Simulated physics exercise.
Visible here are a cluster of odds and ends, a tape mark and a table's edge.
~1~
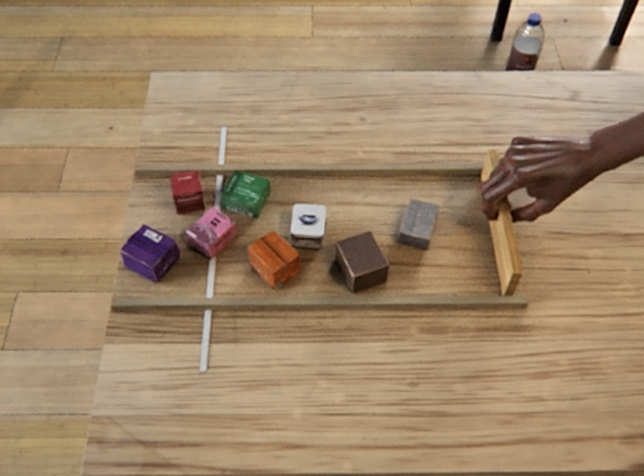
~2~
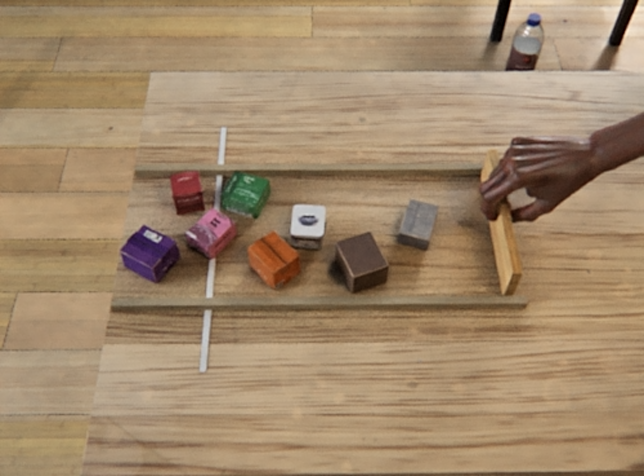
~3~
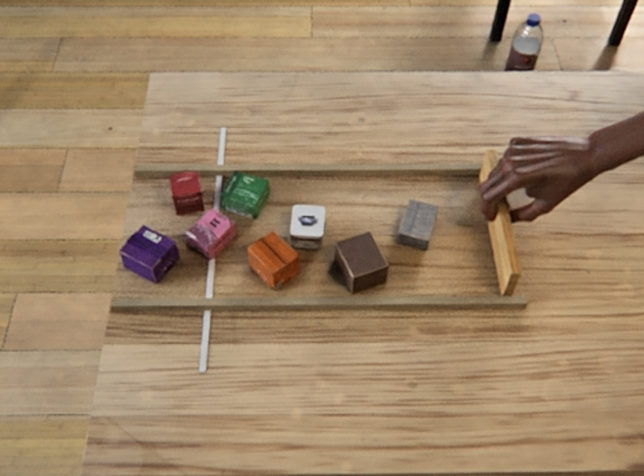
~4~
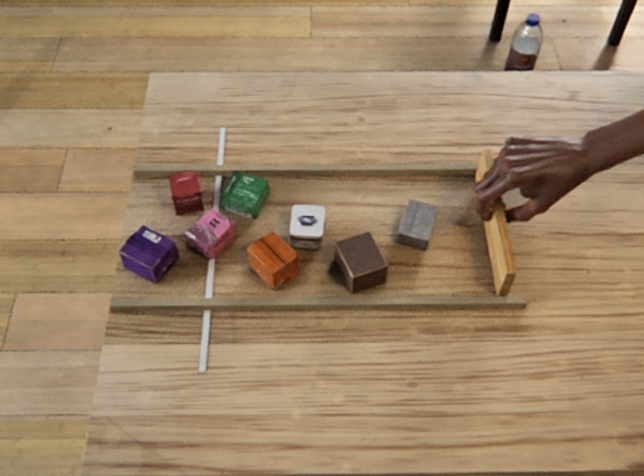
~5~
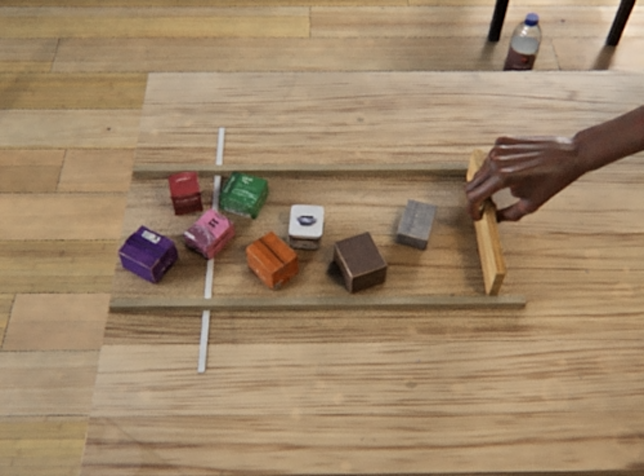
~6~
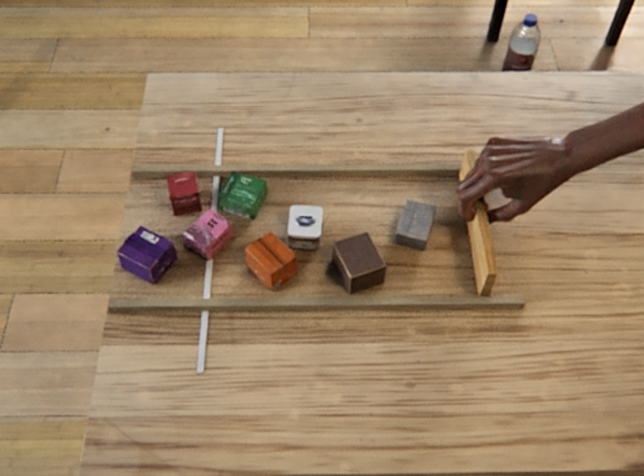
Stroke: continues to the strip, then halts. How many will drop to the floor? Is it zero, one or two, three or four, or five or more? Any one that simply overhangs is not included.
The fallen count comes to one or two.
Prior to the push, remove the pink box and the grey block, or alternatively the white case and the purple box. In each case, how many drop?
Well, the first time you'd get 0, and the next time 0.
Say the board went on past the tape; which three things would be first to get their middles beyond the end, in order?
The purple box, then the pink box, then the orange box.
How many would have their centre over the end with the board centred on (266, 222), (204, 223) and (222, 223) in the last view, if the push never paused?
Per position: 0 / 2 / 1.
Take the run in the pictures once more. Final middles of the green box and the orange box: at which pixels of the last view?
The first comes to rest at (196, 186), and the second at (137, 255).
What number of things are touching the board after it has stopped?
The count in contact is 3.
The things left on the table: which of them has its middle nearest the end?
That is the pink box.
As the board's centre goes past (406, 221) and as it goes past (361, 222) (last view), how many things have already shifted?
So far 1, and 2 at the second.
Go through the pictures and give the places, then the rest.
The first frame shows purple box (150, 253); red box (187, 192); pink box (212, 233); board (500, 220); tape (215, 235).
The second frame shows red box (187, 193); board (500, 221).
The third frame shows pink box (211, 234); white case (308, 228).
The fourth frame shows purple box (149, 254); orange box (273, 261).
The fifth frame shows red box (185, 193); green box (244, 195).
The sixth frame shows purple box (147, 255); red box (184, 194); pink box (209, 234); board (477, 221); tape (212, 236).
Soon after, none off yet; purple box at rest near (147, 255); red box at rest near (184, 194); pink box at rest near (209, 234).
Then, none off yet; purple box moved a little near (127, 254); red box at rest near (182, 192); pink box moved about its own width near (160, 228).
At rest, the number that fall off is one or two; fallen, purple box.
